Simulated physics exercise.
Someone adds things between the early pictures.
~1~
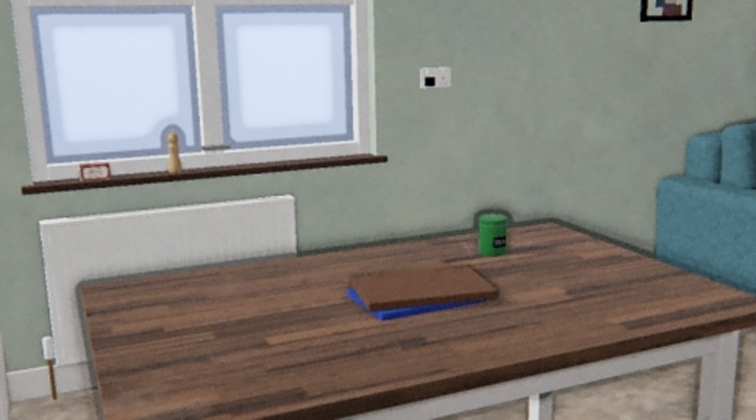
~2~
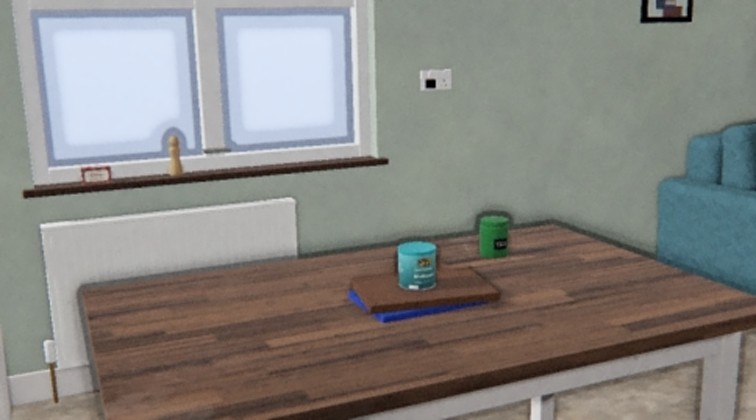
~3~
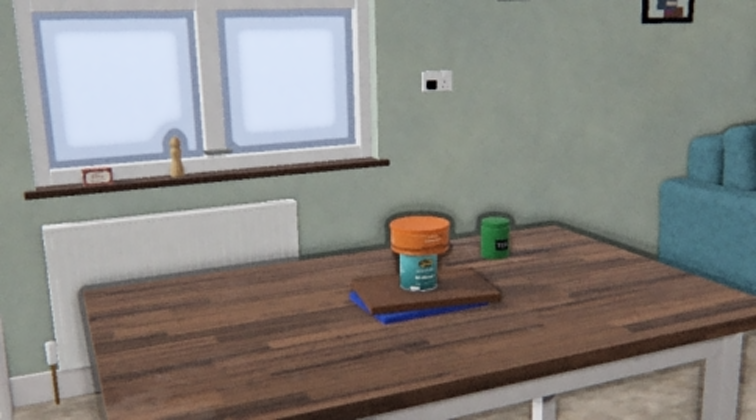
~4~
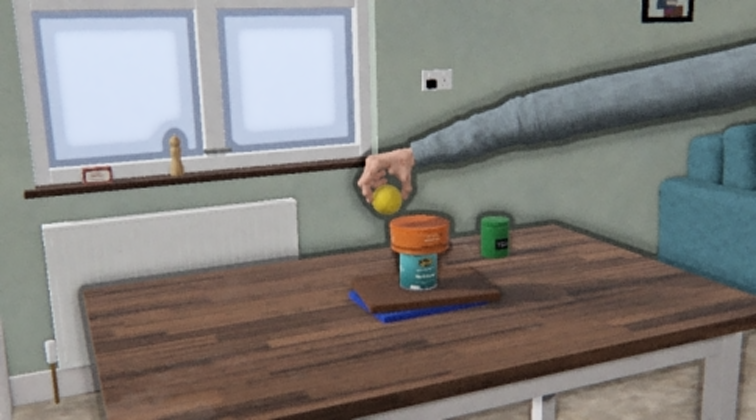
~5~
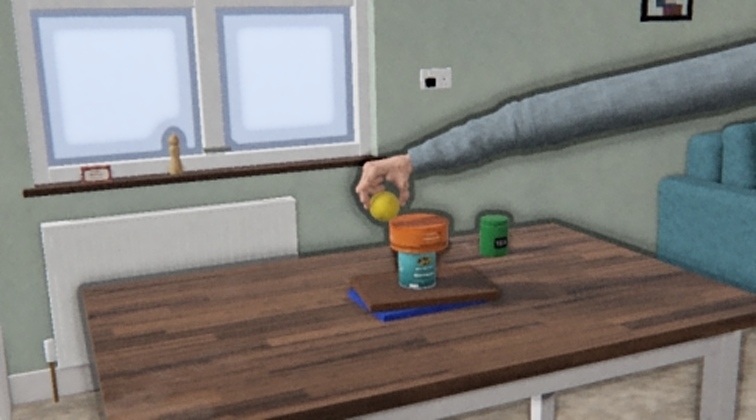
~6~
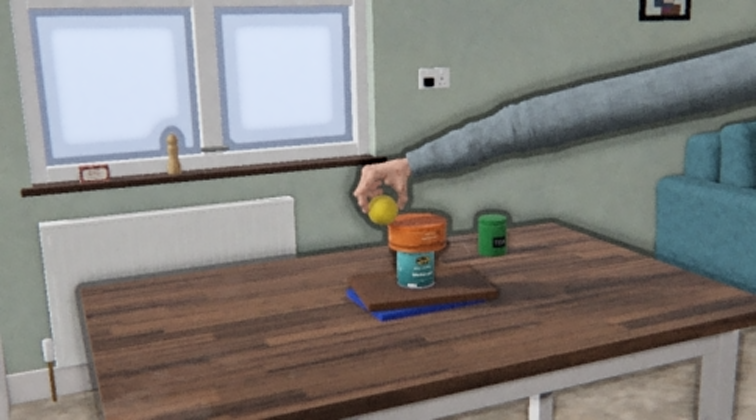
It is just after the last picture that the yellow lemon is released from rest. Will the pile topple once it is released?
Yes, it topples.
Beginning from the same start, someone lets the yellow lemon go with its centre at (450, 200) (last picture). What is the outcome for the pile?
It collapses.
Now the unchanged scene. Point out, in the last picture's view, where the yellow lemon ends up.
Somewhere around (360, 279) in the last picture.
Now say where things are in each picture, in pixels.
The last thing is not in view yet, in the first picture.
The last thing is not in view yet; green jar (494, 237), in the second picture.
The last thing is not in view yet; brown tray (425, 291), in the third picture.
Coming down; yellow lemon (387, 200); turquoise tin (418, 266), in the fourth picture.
Coming down; yellow lemon (384, 206); orange tub (419, 233), in the fifth picture.
In place under the hand; yellow lemon (383, 210), in the sixth picture.
Then, 0.30 s after the last picture, yellow lemon now fallen.
Then, 0.70 s after the last picture, nothing new.
At rest, fallen, yellow lemon; the other 5 in place. Seen from the same camera at the end, yellow lemon near (360, 279). The pile loses its balance.
